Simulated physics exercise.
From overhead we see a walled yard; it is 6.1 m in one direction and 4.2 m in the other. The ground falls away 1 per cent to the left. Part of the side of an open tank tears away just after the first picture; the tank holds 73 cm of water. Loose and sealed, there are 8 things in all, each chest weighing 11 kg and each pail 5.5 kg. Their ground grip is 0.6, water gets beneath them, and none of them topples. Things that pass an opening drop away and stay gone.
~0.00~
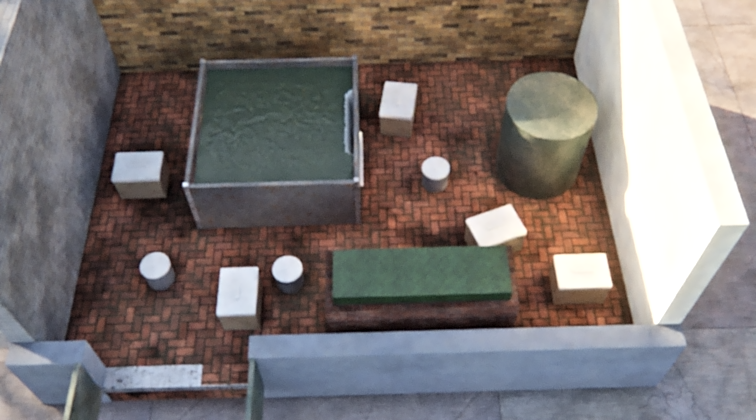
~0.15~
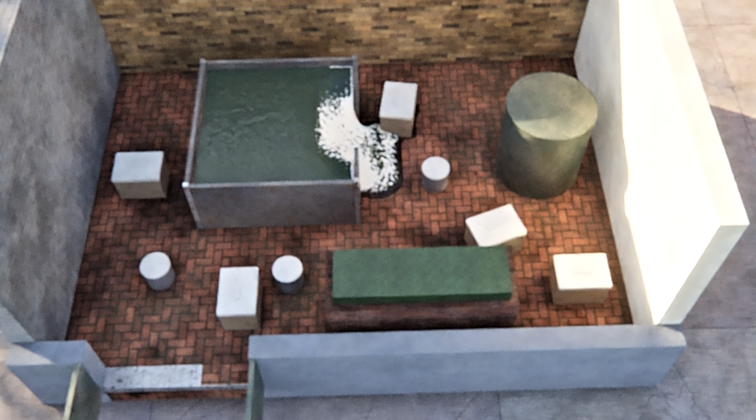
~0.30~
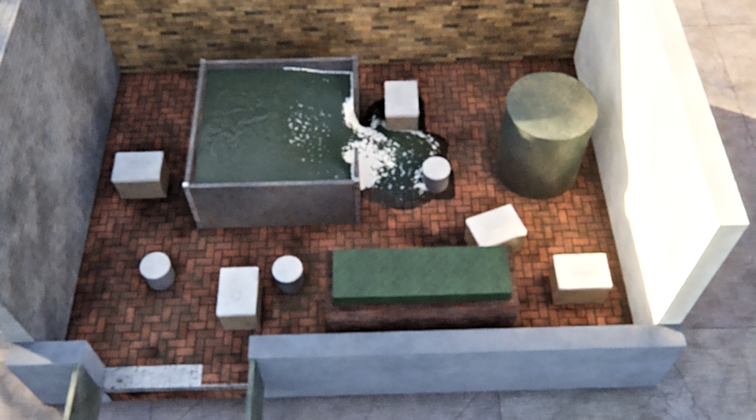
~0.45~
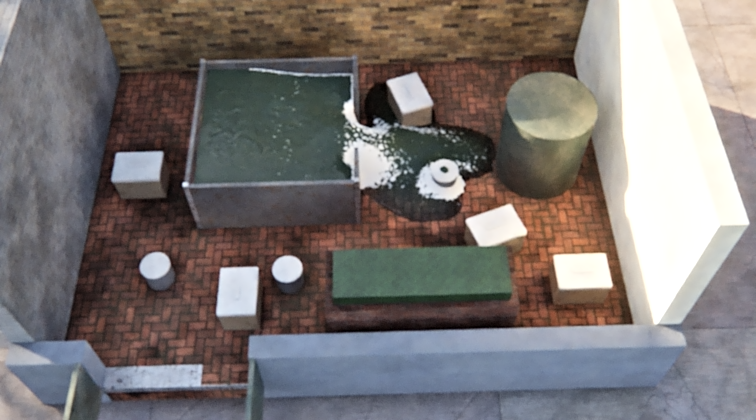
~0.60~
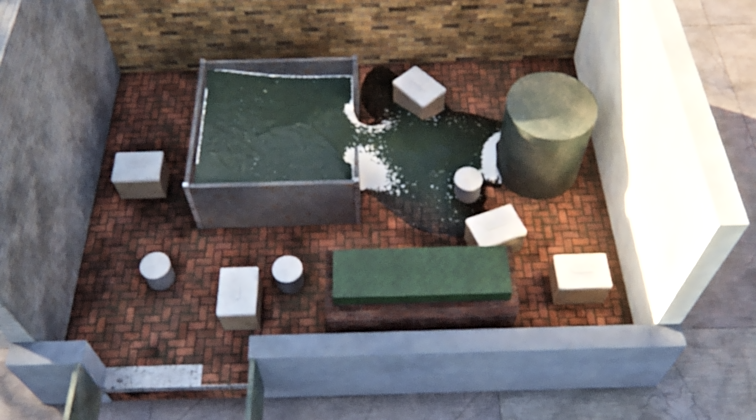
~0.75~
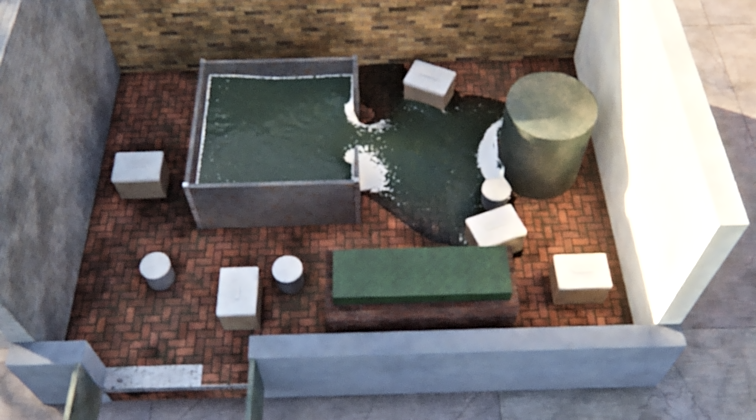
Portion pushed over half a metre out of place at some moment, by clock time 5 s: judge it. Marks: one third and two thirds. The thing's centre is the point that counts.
I expect the share moved that far will be a third to two thirds.
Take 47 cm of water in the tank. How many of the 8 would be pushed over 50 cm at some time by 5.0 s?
Count under that change: 4.
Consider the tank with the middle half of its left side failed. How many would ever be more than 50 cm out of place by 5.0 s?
In that case 2 of them.
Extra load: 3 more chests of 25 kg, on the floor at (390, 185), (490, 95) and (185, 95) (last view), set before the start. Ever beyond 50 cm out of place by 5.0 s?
In the order asked: Farther than that, farther than that, not as far.
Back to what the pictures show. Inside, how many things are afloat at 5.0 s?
It comes to 4 of them.
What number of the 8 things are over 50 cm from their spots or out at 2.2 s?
By my reckoning, 4.
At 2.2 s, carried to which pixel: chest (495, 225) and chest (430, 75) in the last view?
First near (545, 306), second near (479, 46).
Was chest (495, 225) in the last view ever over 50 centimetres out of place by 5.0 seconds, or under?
Beyond the mark.
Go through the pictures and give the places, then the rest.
The first picture shows a pail at (436, 168) rests on the ground; a chest at (399, 99), on the bottom; water covers 3.1 m2; 0 of 8 have shifted.
The second picture shows a pail at (436, 168), on the bottom; a chest at (399, 99) rests on the ground; 3.6 m2 under water; 0 of 8 have shifted.
The third picture shows a pail at (437, 168) rests on the ground; a chest at (402, 98) rests on the ground, 5 cm from its start; water covers 4.2 m2; 0 of 8 have shifted.
The fourth picture shows a pail at (445, 170) rests on the ground, 11 cm from its start; a chest at (410, 92), on the bottom, 18 cm from its start; water covers 5.1 m2; 2 of 8 have shifted.
The fifth picture shows a pail at (469, 178) rests on the ground, 41 cm from its start; a chest at (420, 85), on the bottom, 34 cm from its start; water covers 6.1 m2; 2 of 8 have shifted.
The sixth picture shows a pail at (496, 189), on the bottom, 75 cm from its start; a chest at (430, 77), on the bottom, 54 cm from its start; 7.1 m2 under water; 2 of 8 have shifted.
After 1.1 s 2 of 8 are over 50 cm from their spots; 0 afloat.
After 2.2 s 4 of 8 are over 50 cm from their spots; 4 afloat.
After 3.5 s 3 of 8 are over 50 cm from their spots; 4 afloat.
After 5.0 s 3 of 8 are over 50 cm from their spots, and 4 have been at some point; 4 afloat.
